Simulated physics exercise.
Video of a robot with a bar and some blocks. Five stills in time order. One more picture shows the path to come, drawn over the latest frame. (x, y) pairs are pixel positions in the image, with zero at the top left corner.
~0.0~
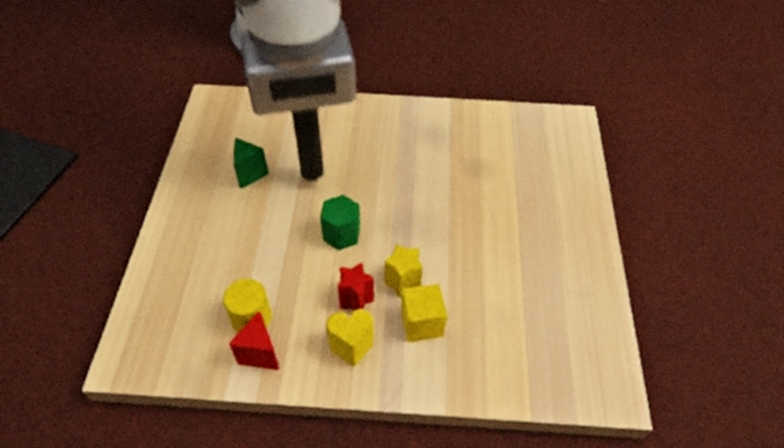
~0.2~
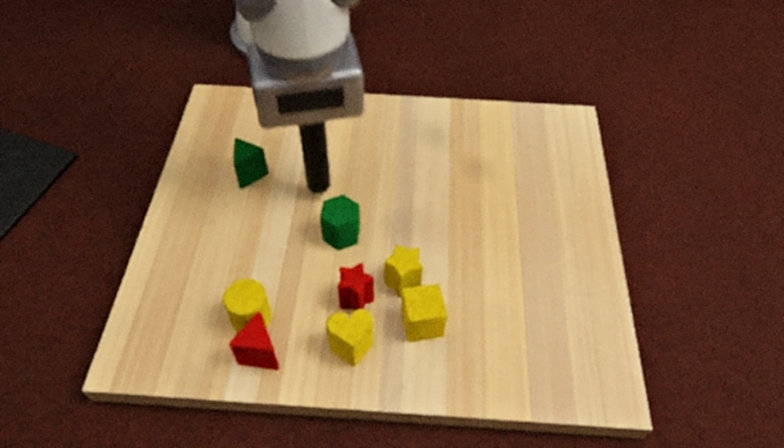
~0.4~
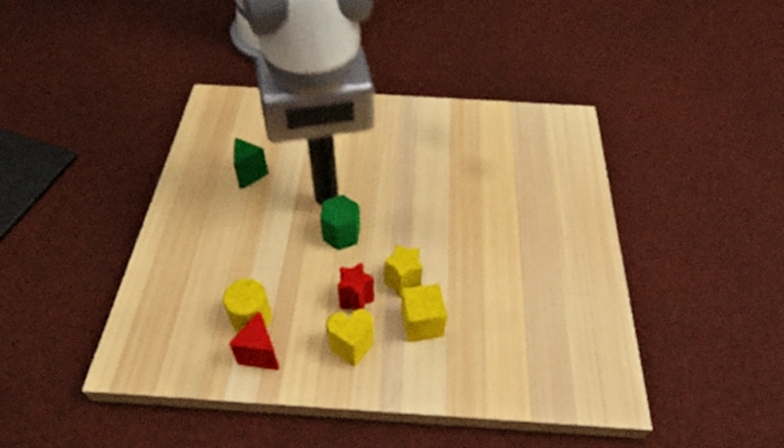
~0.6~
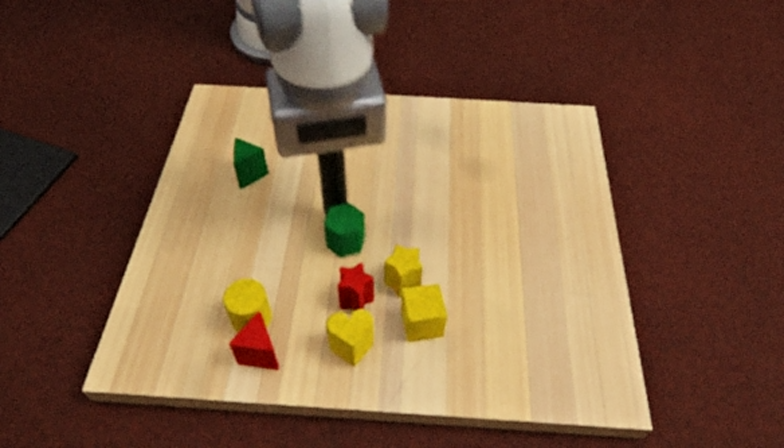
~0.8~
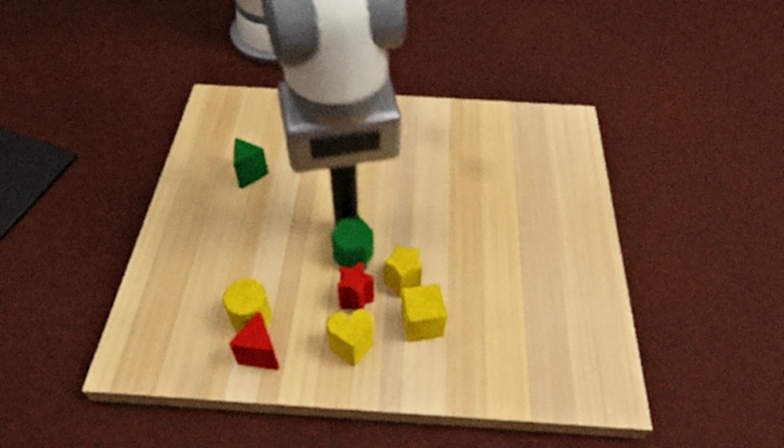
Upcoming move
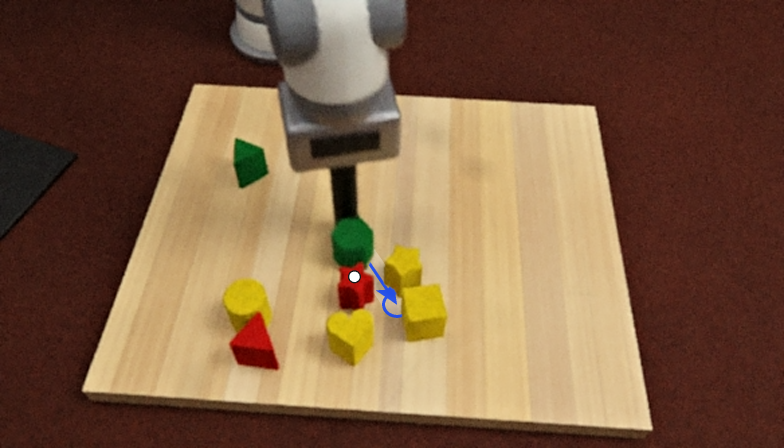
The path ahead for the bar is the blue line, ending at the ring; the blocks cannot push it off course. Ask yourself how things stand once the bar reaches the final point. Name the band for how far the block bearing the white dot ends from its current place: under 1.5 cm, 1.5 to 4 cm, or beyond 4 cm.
It falls in the over 4 cm band.
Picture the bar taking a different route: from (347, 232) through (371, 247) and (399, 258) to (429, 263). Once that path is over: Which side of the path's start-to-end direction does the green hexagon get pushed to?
Rightward.
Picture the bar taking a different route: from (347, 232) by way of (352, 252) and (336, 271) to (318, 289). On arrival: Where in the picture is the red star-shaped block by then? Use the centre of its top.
Around pixel (355, 296).
Path on the board, from (347, 232) to (397, 304); the dot is on the red star-shaped block.
The first path, step by step. One third of the way, bar at (363, 246); green hexagon at (367, 258); red star-shaped block at (355, 287), turned 30° clockwise.
Two thirds of the way, bar at (380, 271); yellow heart block at (345, 337), turned 15° clockwise; green hexagon at (379, 286), turned 25° clockwise; red star-shaped block at (356, 309), turned 55° clockwise; yellow star-shaped block at (412, 266), turned 50° anticlockwise.
At the end, bar at (397, 297); yellow heart block at (334, 351), turned 35° clockwise; green hexagon at (389, 313), turned 40° clockwise; red star-shaped block at (356, 328), turned 75° clockwise; yellow star-shaped block at (426, 274), turned 120° anticlockwise; yellow square piece at (430, 306).
